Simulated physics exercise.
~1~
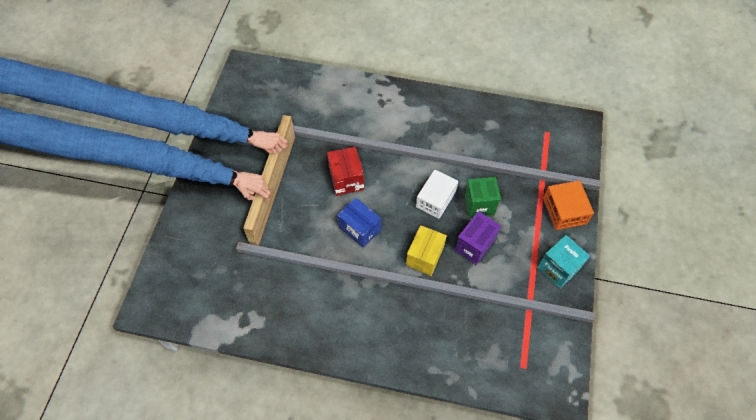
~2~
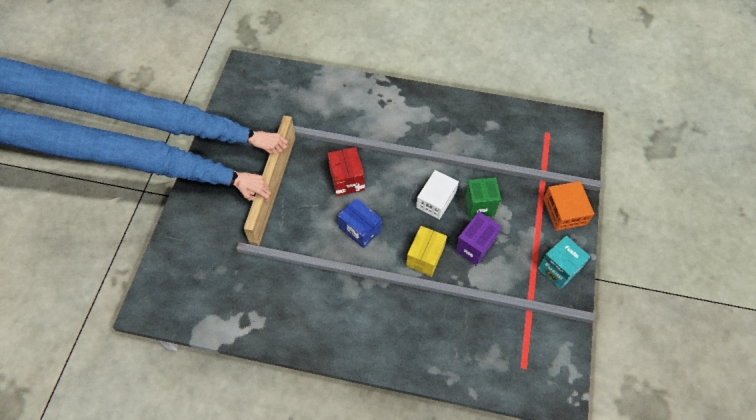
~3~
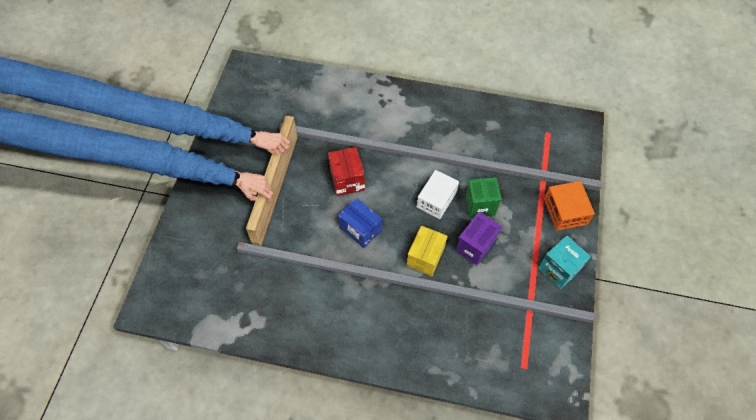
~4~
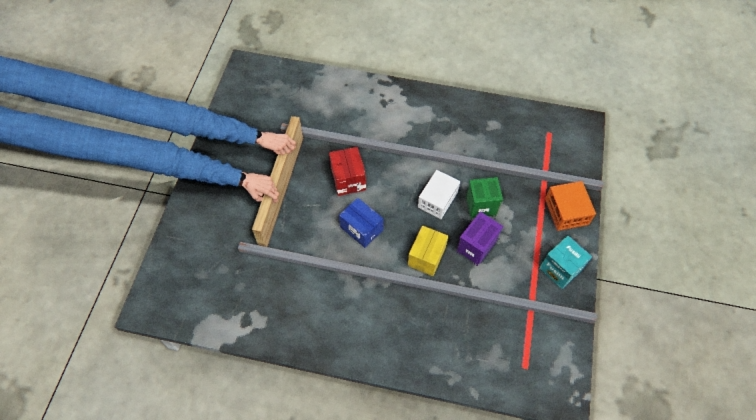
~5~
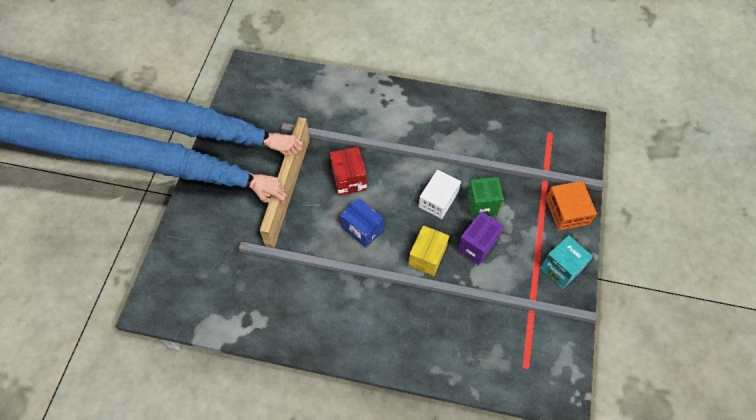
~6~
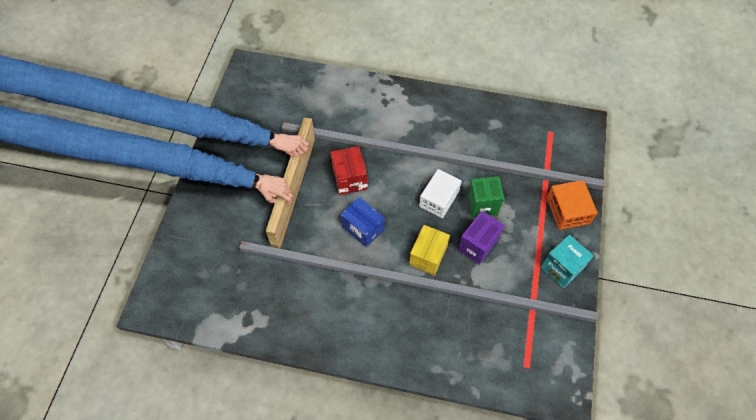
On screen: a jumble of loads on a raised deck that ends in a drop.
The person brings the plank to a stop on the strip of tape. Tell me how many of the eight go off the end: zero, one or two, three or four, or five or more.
Lost: Three or four.
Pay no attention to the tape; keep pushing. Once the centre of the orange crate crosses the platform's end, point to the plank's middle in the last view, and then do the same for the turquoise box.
For the orange crate, about (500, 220); for the turquoise box, about (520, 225).
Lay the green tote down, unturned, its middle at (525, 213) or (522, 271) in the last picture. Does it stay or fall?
In that order, it is pushed off; is not pushed off.
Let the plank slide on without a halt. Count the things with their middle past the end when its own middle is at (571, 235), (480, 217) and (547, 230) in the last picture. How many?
By position: 5 / 0 / 3.
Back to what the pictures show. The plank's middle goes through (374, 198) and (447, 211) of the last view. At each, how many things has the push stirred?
By then 2, and later 6.
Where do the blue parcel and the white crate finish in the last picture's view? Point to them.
Positions - first (559, 250), then (589, 220).
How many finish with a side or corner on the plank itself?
Contact count: 3.
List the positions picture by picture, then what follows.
Orange crate (568, 205); turquoise box (563, 262); purple tote (477, 239); plank (271, 179); tape (537, 239), in the first frame.
Turquoise box (563, 263); green tote (482, 199), in the second frame.
Purple tote (478, 239); red parcel (347, 172), in the third frame.
Orange crate (570, 206); plank (279, 181), in the fourth frame.
Turquoise box (566, 262); blue parcel (362, 223), in the fifth frame.
Orange crate (571, 205); turquoise box (567, 262); purple tote (481, 238); plank (292, 182); tape (540, 238), in the sixth frame.
A little later, none off yet; orange crate at rest near (571, 205); turquoise box at rest near (567, 262); purple tote at rest near (481, 238).
Next, none off yet; orange crate at rest near (571, 205); turquoise box at rest near (567, 262); purple tote moving near (484, 238).
Later still, none off yet; orange crate shifted about its own width near (598, 206); turquoise box shifted a little near (575, 263); purple tote shifted well along near (541, 249).
When it is over, the number that fall off is three or four; down, green tote, turquoise box and orange crate.
